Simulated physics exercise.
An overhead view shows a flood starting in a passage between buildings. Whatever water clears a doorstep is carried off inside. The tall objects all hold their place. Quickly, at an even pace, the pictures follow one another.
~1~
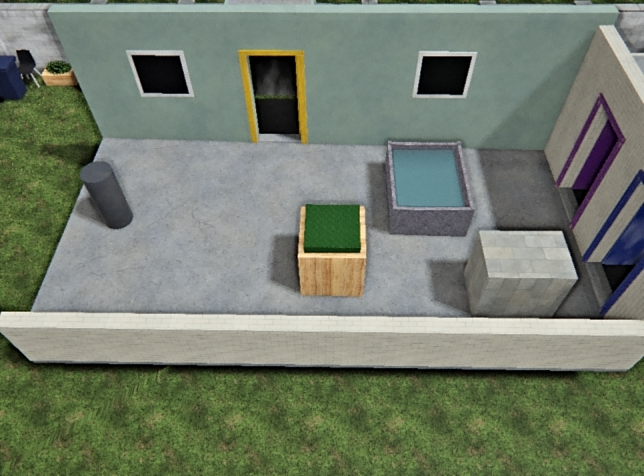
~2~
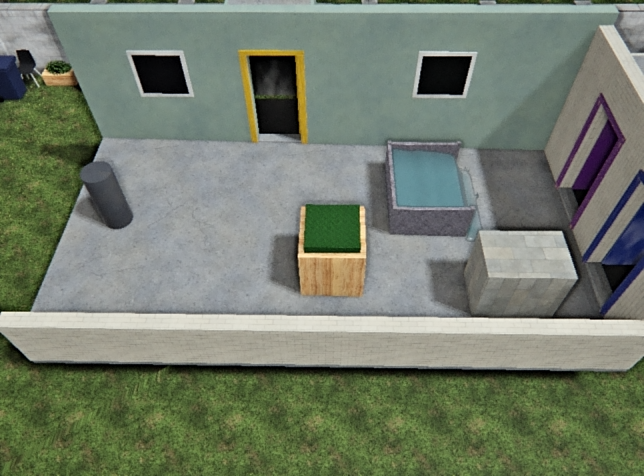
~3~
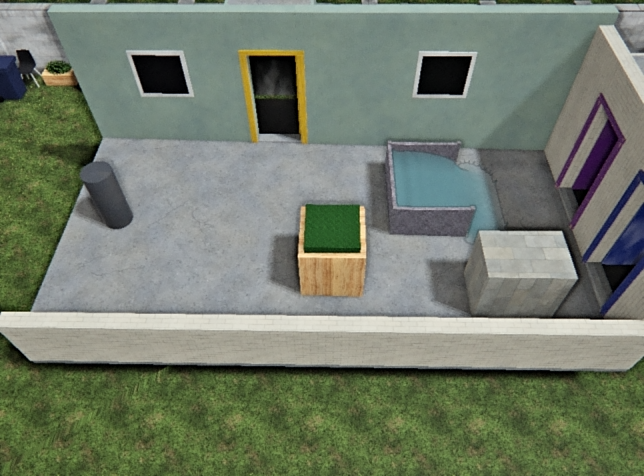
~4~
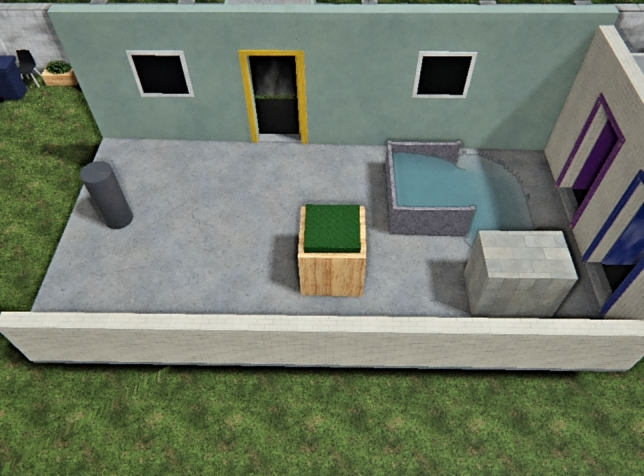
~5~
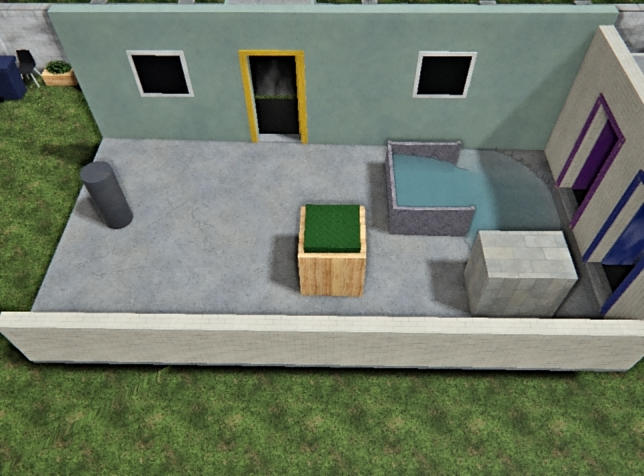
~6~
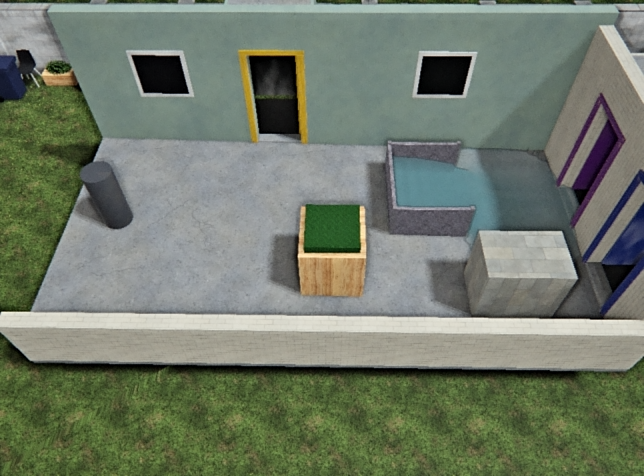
Water pours from the right side of a stone tank and spreads rightward across the grey floor.
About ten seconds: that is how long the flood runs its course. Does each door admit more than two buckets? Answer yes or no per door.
Answers: The blue door: Yes; the purple door: Yes; the yellow door: No.
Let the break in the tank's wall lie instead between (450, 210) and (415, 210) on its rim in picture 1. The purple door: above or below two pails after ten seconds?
I reckon the purple one doesn't reach it.
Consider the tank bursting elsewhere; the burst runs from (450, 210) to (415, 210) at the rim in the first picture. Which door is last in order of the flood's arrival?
I'd say the yellow-painted one.
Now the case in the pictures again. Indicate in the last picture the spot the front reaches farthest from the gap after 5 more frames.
Roughly at (606, 327).
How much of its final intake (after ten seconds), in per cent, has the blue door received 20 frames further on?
About 55 per cent.
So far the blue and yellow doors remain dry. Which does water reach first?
The blue door.
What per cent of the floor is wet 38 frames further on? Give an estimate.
That comes to about 40 per cent.
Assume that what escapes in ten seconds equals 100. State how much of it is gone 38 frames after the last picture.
About 95 per cent.
A moment on, water covers 20 % of the floor; the blue door wet at the sill, nothing in, the purple door far over two buckets in, the yellow door not reached.
Next, water covers 20 % of the floor; the blue door under two buckets in, the purple door far over two buckets in, the yellow door not reached.
Then, water covers 25 % of the floor; the blue door over two buckets in, the purple door far over two buckets in, the yellow door not reached.
Later, water covers 40 % of the floor; the blue door over two buckets in, the purple door far over two buckets in, the yellow door wet at the sill, nothing in.
In the end, water covers 45 % of the floor; the blue door over two buckets in, the purple door far over two buckets in, the yellow door wet at the sill, nothing in.
